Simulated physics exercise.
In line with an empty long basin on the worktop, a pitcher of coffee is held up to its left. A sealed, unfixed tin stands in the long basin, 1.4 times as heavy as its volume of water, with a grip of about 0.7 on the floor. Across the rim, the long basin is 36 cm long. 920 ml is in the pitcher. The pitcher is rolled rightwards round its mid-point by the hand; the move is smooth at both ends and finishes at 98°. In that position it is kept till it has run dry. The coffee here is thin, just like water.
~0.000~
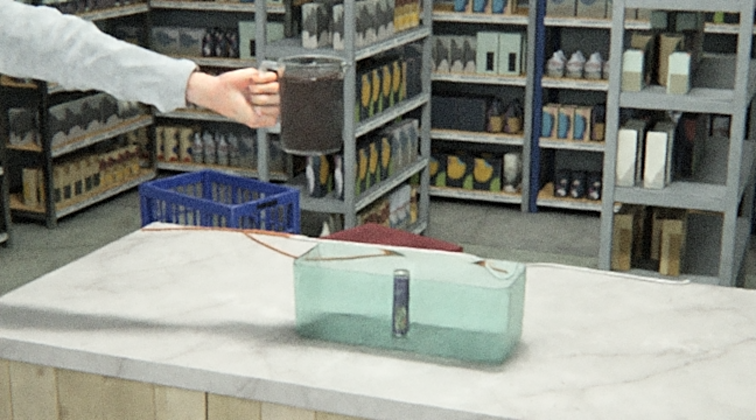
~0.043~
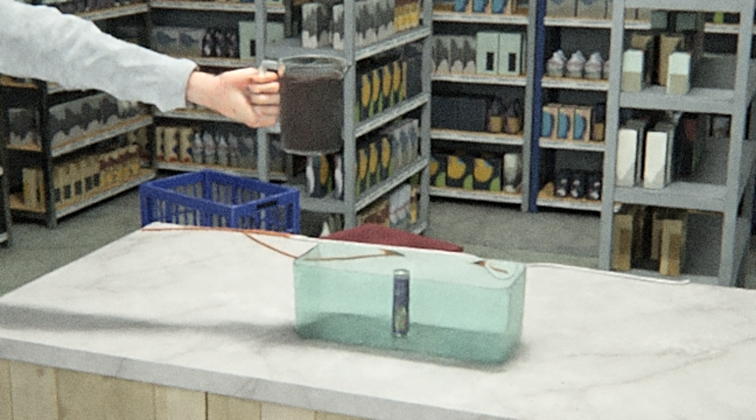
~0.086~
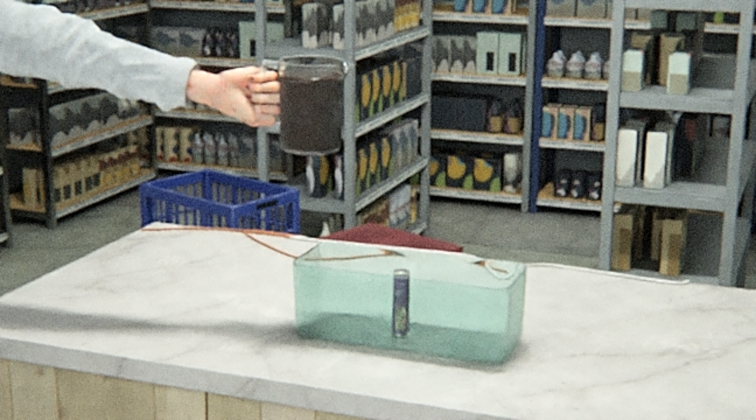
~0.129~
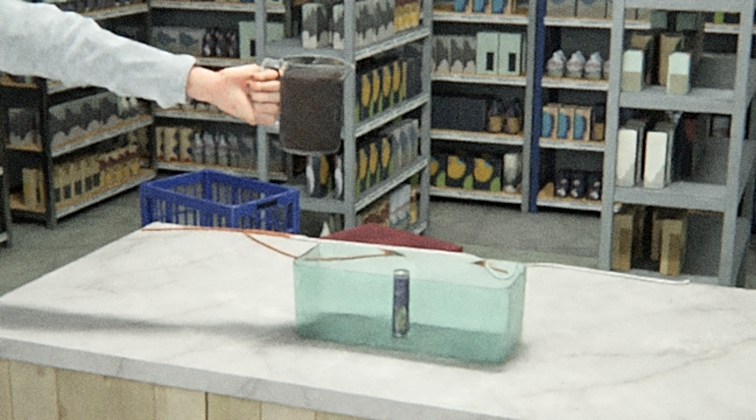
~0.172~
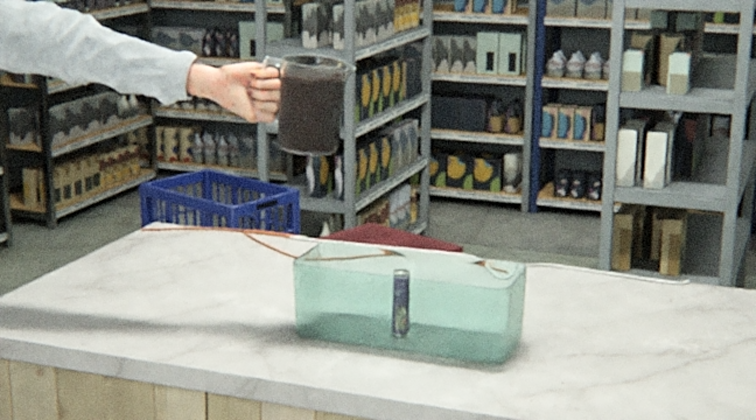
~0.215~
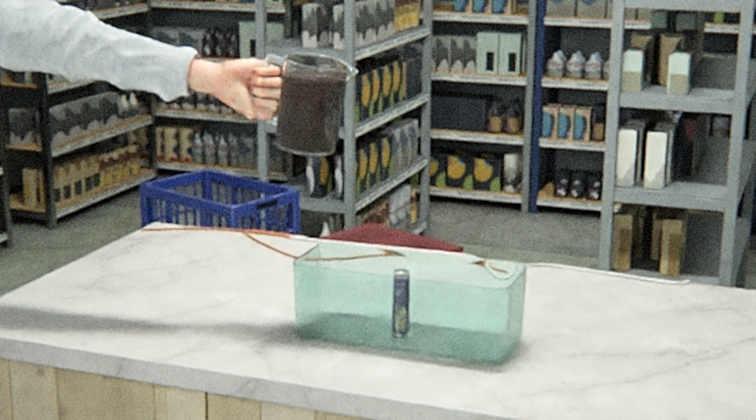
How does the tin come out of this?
It ends up still standing.
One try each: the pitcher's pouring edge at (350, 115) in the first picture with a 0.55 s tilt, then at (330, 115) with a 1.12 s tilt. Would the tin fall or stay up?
First it tips over; then it tips over.
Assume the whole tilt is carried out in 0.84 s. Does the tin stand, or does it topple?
So the tin will hold steady.
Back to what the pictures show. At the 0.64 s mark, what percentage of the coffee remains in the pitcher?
Near 88 in a hundred.
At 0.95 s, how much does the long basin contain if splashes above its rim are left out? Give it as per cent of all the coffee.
About 26 %.
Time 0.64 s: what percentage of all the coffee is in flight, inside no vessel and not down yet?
Share: Roughly 12 per cent.
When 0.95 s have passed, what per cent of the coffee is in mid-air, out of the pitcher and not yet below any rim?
Near 28 percent.
Then, 0.64 s in, the tilt is 59° and 89 per cent is still to pour; the tin stands where it began.
Then, 0.95 s in, the tilt is 92° and 47 per cent is still to pour; the tin stands where it began.
Then, 1.27 s in, the tilt is 98° and 10 per cent is still to pour; the tin stands where it began.
Then, 1.62 s in, the tilt is 98° and 1 per cent is still to pour; the tin stands where it began.
Finally, the tin stands where it began.
